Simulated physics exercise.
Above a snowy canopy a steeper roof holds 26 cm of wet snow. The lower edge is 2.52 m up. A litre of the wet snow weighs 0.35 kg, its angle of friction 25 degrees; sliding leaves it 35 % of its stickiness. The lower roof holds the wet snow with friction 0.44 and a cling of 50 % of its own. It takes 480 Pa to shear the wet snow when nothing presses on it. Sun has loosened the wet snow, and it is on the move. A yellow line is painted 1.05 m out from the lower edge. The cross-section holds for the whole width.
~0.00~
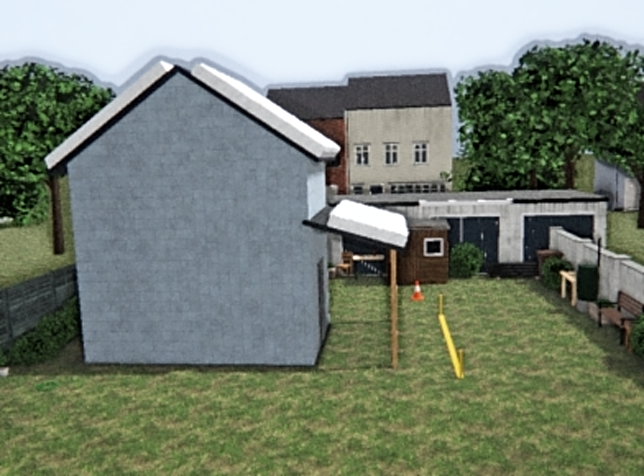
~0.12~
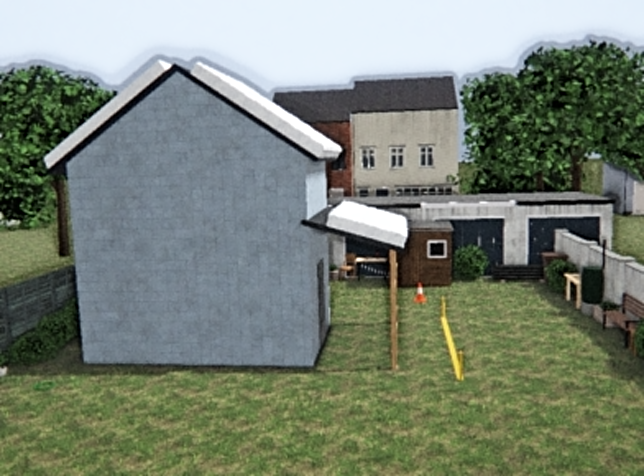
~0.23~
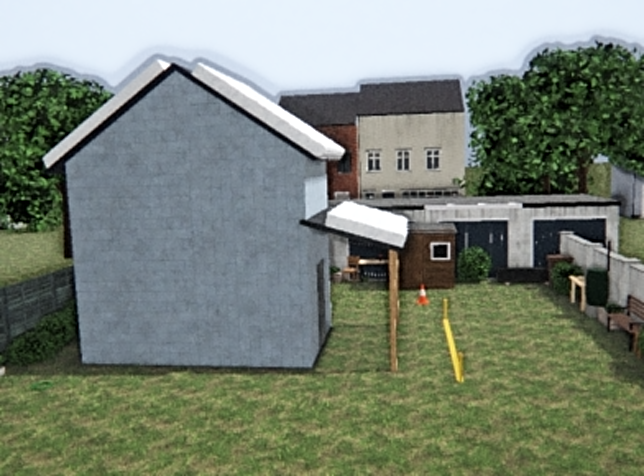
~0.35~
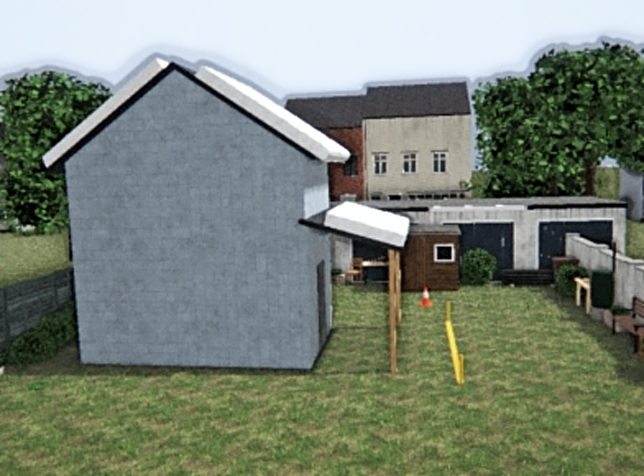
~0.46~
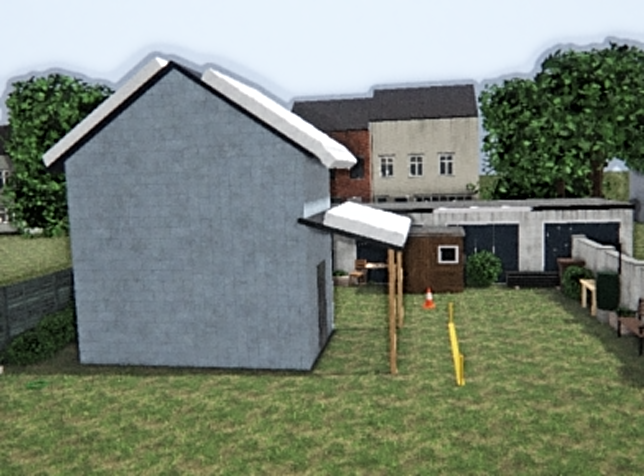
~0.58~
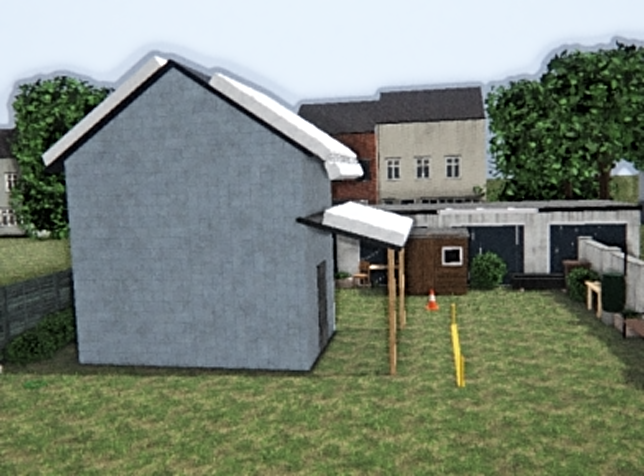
Snow on the right side of a grey house's roof slid slowly down and poked past the edge above a snowy canopy, cracking near its lower end, as the view gradually shifted sideways.
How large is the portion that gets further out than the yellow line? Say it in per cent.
About 61 %.
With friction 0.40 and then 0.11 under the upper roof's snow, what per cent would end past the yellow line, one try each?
In turn about 55 %, 65 %.
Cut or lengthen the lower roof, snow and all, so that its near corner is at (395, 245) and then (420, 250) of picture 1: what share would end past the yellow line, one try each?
In turn about 55 %, 60 %.
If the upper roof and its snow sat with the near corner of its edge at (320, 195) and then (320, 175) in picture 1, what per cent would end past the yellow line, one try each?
In that order: 45 %, 60 %.
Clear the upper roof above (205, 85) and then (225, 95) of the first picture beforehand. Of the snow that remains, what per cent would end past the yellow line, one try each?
In that order: 60 %, 55 %.
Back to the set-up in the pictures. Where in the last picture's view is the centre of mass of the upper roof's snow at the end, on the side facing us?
At about (543, 349).
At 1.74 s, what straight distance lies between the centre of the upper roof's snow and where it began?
Roughly 4.6 m.
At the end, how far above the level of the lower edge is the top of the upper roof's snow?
Roughly 0.7 m.
After 1.11 s, none is below the lower edge and 0 % is past the line.
After 1.74 s, 40 % is below the lower edge and 20 % is past the line.
After 2.37 s, 69 % is below the lower edge and 61 % is past the line.
After 3.00 s, 69 % is below the lower edge and 61 % is past the line.
After 3.20 s, 69 % is below the lower edge and 61 % is past the line.
